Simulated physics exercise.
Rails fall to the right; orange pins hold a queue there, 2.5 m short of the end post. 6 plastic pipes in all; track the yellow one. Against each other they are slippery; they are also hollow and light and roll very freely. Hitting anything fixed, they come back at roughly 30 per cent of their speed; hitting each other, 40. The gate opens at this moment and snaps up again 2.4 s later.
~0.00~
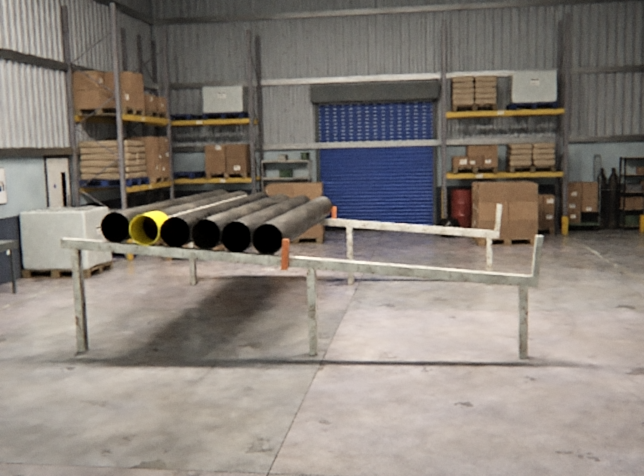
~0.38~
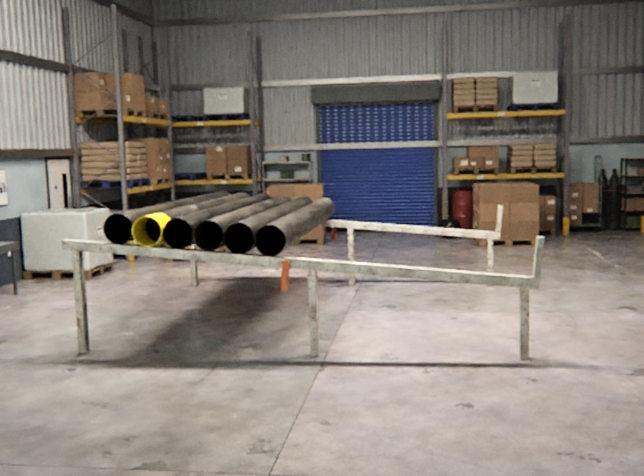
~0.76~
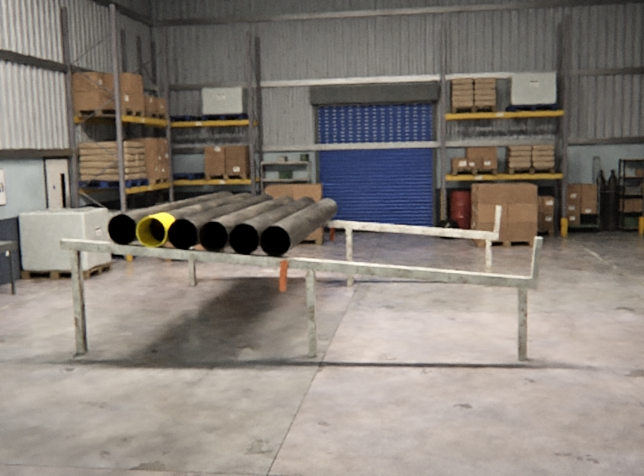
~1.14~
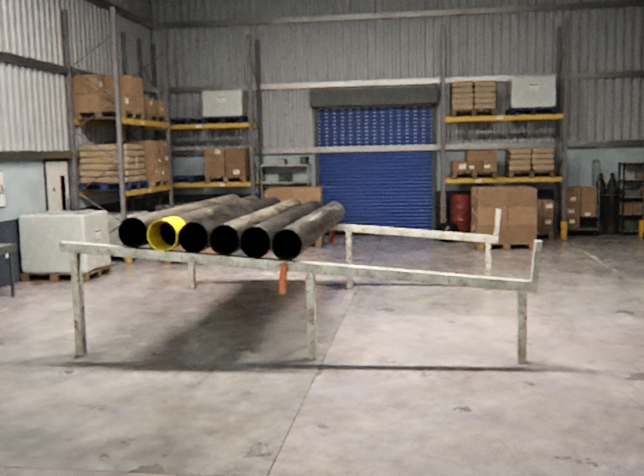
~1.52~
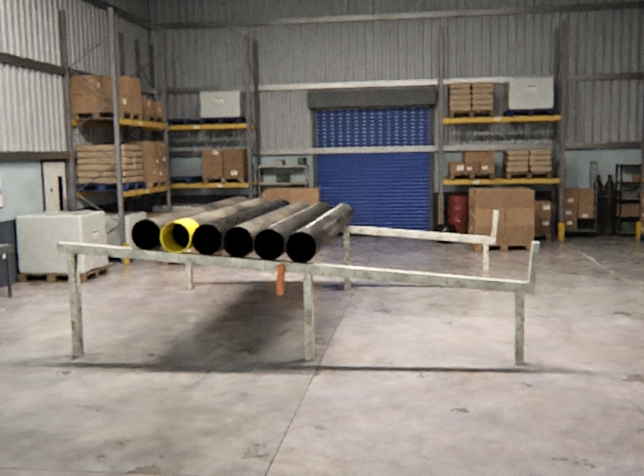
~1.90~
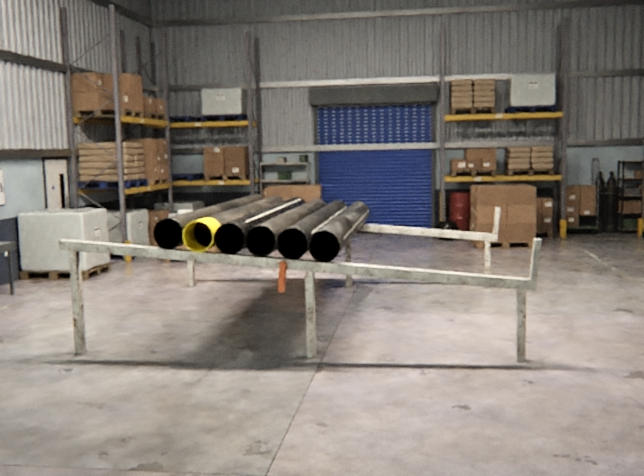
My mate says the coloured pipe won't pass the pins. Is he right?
Yes, it stays put.
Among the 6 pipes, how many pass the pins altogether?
Exactly 4.
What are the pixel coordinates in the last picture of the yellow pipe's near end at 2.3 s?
(225, 239), more or less.
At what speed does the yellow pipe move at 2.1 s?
0.7 m/s, roughly.
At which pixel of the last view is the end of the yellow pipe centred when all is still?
Roughly (265, 242).
After 2.1 s, yellow is on the rails, 75 cm above the pins, rolling right; 2 through so far.
After 2.3 s, yellow is on the rails, 60 cm above the pins, rolling right; 3 through so far.
After 2.9 s, yellow is on the rails, 25 cm above the pins, rolling right; 4 through so far.
At rest (4.3 s), yellow is on the rails, 20 cm above the pins; 4 through so far.
